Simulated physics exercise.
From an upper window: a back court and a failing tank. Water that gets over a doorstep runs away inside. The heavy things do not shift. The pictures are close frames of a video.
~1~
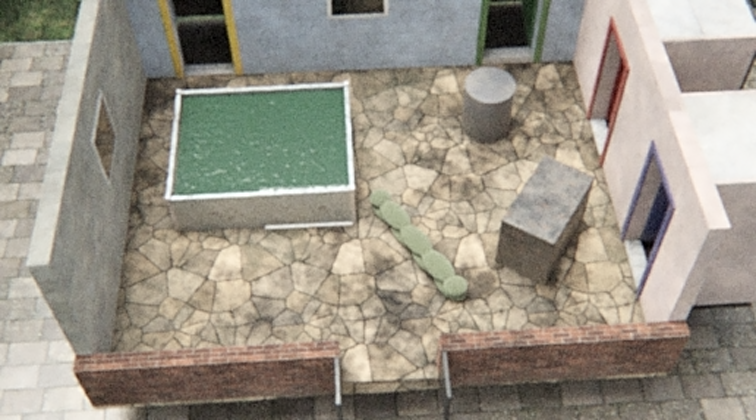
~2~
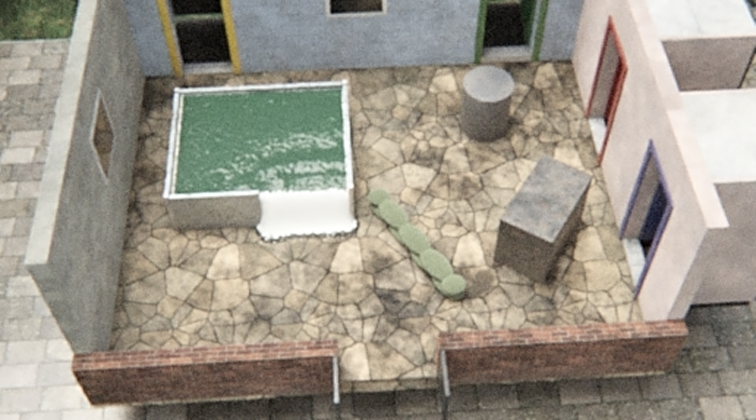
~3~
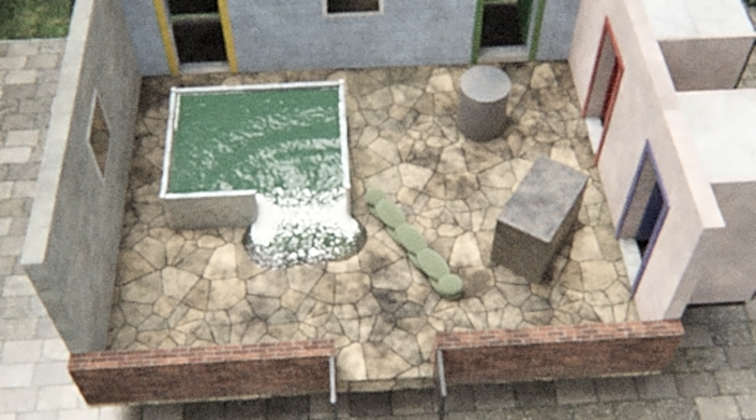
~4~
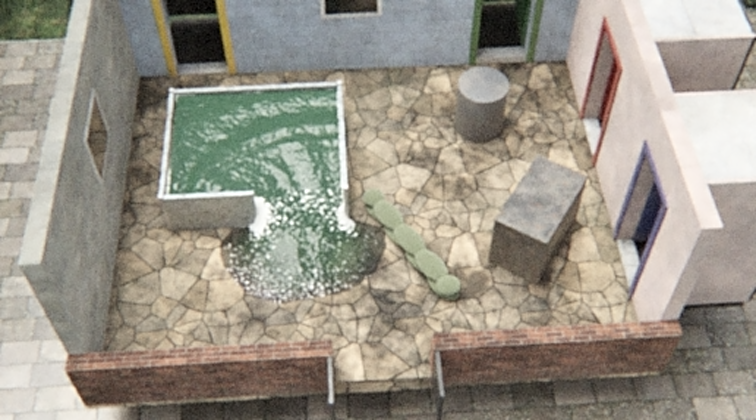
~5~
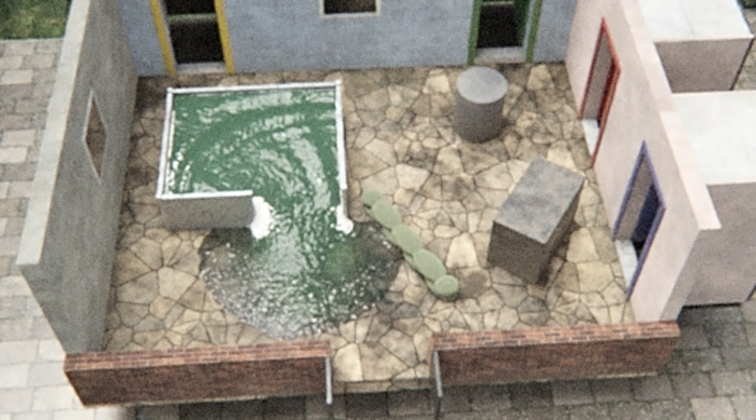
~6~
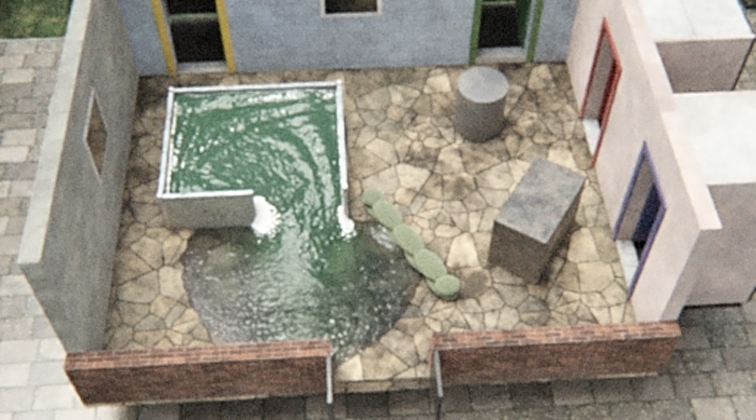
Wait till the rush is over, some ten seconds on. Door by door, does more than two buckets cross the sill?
The green door admits no more than that; the yellow door lets in a lot; the red door admits no more than that; the blue door lets in a lot.
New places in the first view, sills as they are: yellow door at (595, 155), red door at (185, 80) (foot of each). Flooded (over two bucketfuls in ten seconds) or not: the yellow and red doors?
One by one: Yellow stays under; red goes over.
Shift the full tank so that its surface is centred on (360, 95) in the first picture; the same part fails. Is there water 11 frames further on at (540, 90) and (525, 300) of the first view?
In that order: Clear, wet.
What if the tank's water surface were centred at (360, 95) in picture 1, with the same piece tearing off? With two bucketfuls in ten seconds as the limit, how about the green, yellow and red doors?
The green door passes that mark; the yellow door takes less; the red door passes that mark.
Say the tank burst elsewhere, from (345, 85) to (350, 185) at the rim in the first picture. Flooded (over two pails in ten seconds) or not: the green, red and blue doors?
Then: The green one lets more in; the red one is over; the blue one lets more in.
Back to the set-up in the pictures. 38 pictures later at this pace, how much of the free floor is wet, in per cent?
Some 65 per cent.
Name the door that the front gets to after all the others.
That is the green-painted one.
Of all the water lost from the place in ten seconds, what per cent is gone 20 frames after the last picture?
Close to 40 %.
A moment on, water covers 25 % of the floor; the green door not reached, the yellow door not reached, the red door not reached, the blue door not reached.
Next, water covers 30 % of the floor; the green door not reached, the yellow door not reached, the red door not reached, the blue door not reached.
Then, water covers 45 % of the floor; the green door not reached, the yellow door not reached, the red door not reached, the blue door under two buckets in.
Later, water covers 65 % of the floor; the green door not reached, the yellow door under two buckets in, the red door wet at the sill, nothing in, the blue door over two buckets in.
In the end, water covers 85 % of the floor; the green door wet at the sill, nothing in, the yellow door over two buckets in, the red door wet at the sill, nothing in, the blue door far over two buckets in.
